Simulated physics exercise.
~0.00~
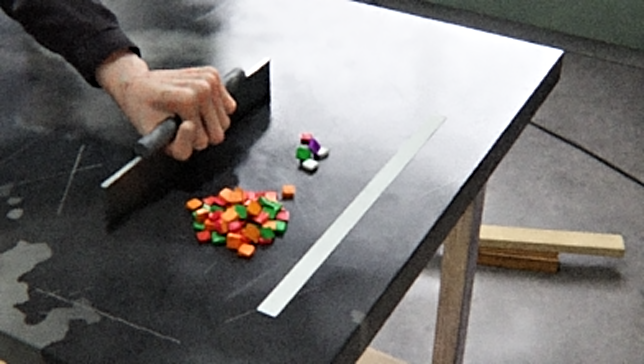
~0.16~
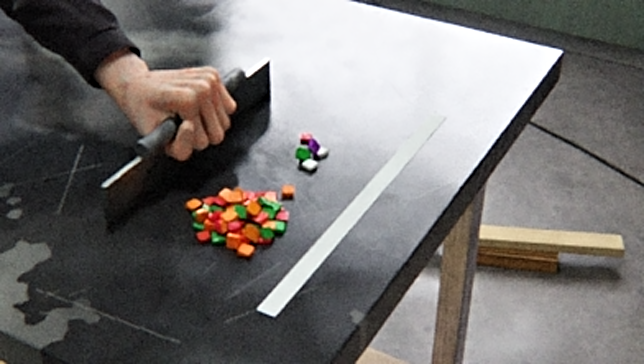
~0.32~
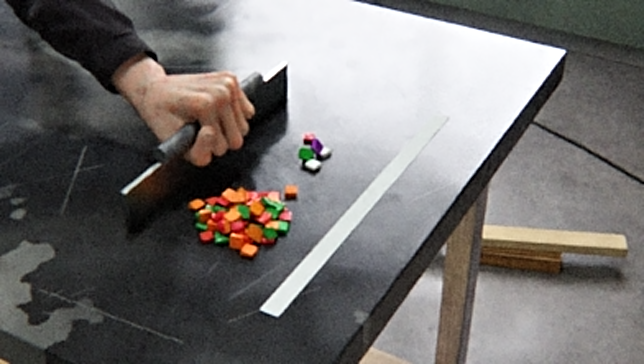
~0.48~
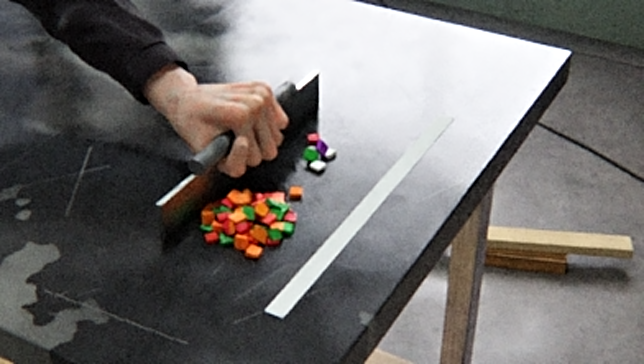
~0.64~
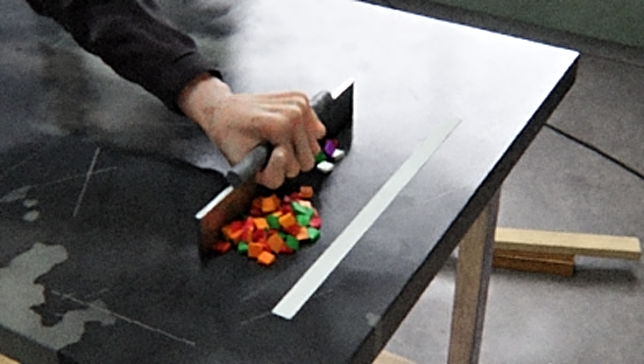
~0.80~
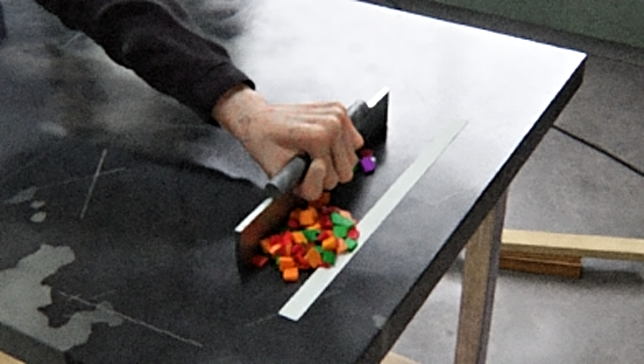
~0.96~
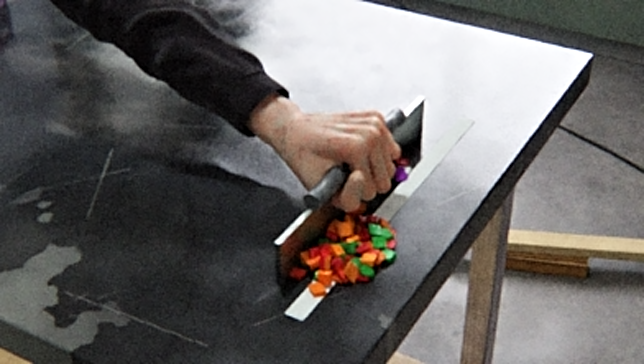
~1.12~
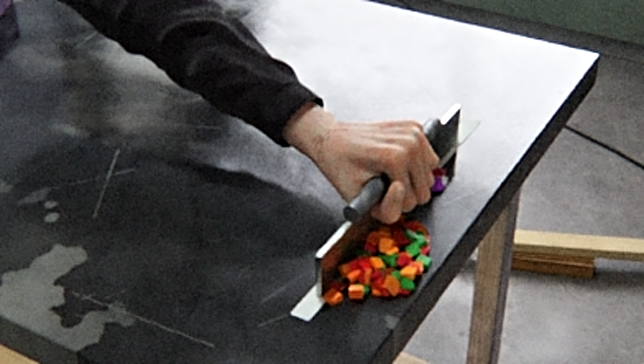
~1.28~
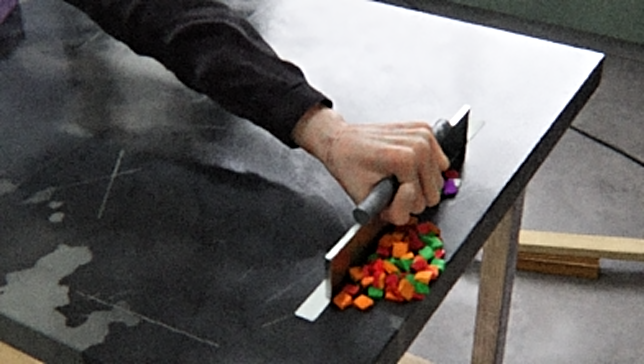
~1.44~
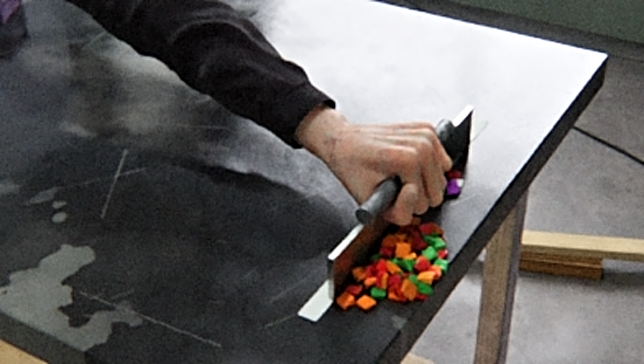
A hand pushed a wide scraper across a dark table, sweeping a big pile of colourful little blocks and a smaller cluster behind it to the right, until it stopped at the white strip with all the pieces still on the table.
